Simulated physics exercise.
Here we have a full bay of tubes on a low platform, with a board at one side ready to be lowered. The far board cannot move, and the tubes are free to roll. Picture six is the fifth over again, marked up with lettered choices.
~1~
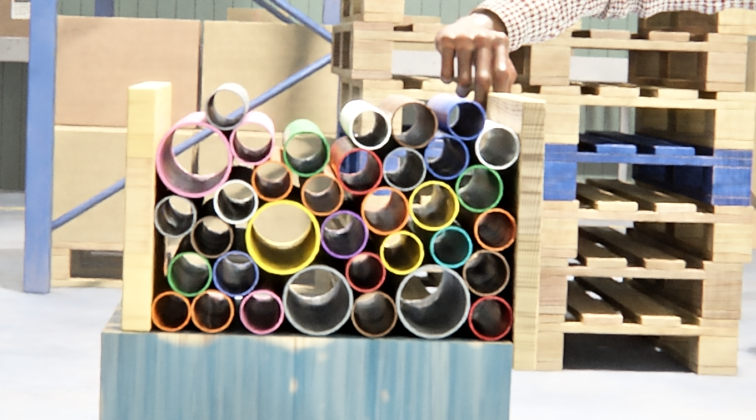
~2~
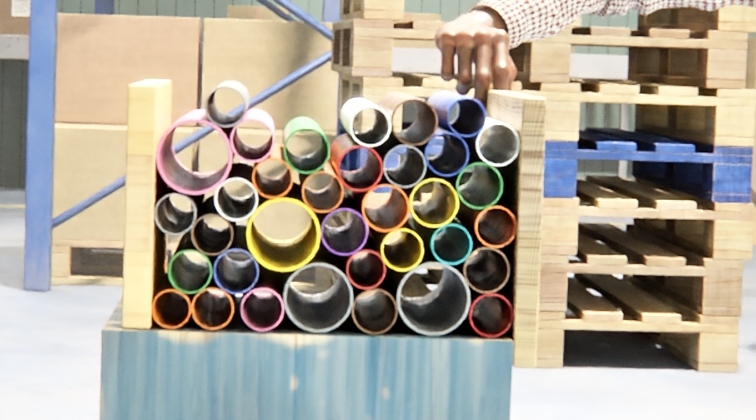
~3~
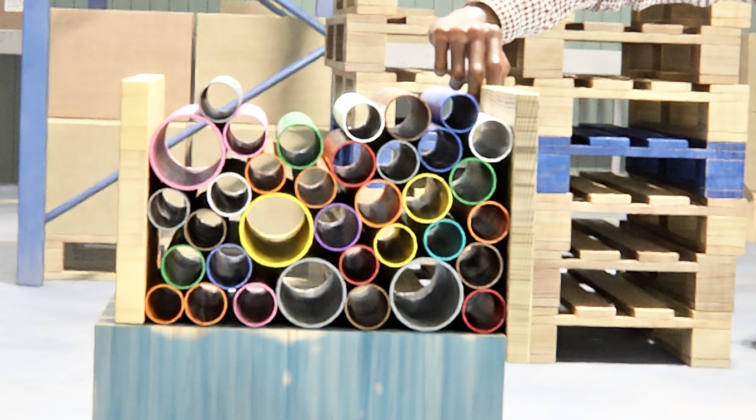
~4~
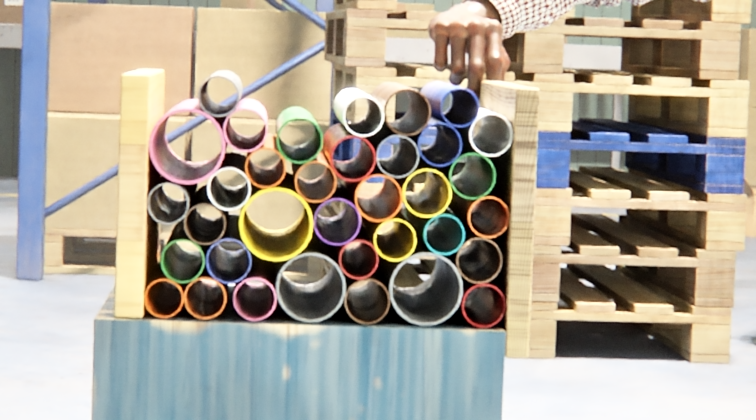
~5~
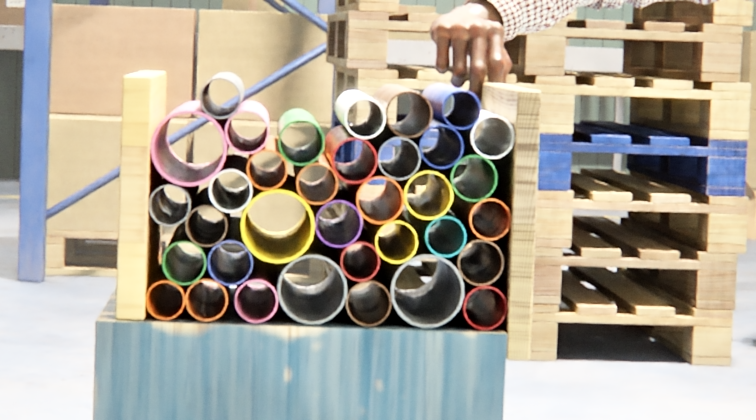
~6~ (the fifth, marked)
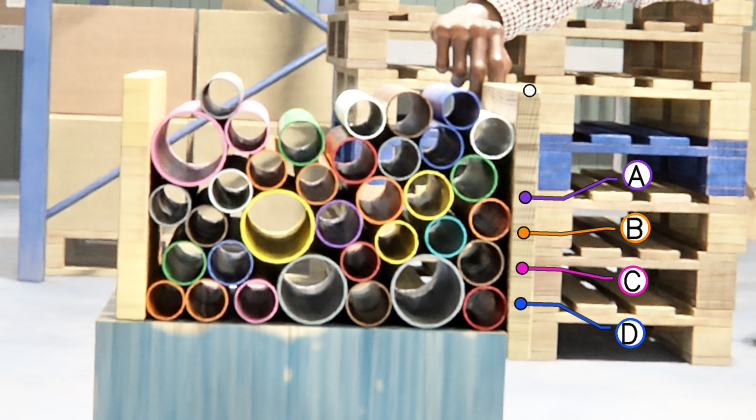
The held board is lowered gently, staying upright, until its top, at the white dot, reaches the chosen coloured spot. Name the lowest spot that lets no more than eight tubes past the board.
Stop at C.
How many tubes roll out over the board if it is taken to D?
The count is eleven.
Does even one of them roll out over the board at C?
Yes.
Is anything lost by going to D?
Yes.
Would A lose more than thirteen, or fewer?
Fewer than thirteen.
On the marked copy, A at (525, 197); B at (524, 233); C at (522, 268); D at (521, 304); the white dot at (530, 91).
With C. Early on, top of the board (514, 169).
Further on, top of the board (510, 262).
At the end, top of the board (510, 266), six out over the board.
As for the rest, A two out over the board; B two out over the board; D more than eight out over the board.
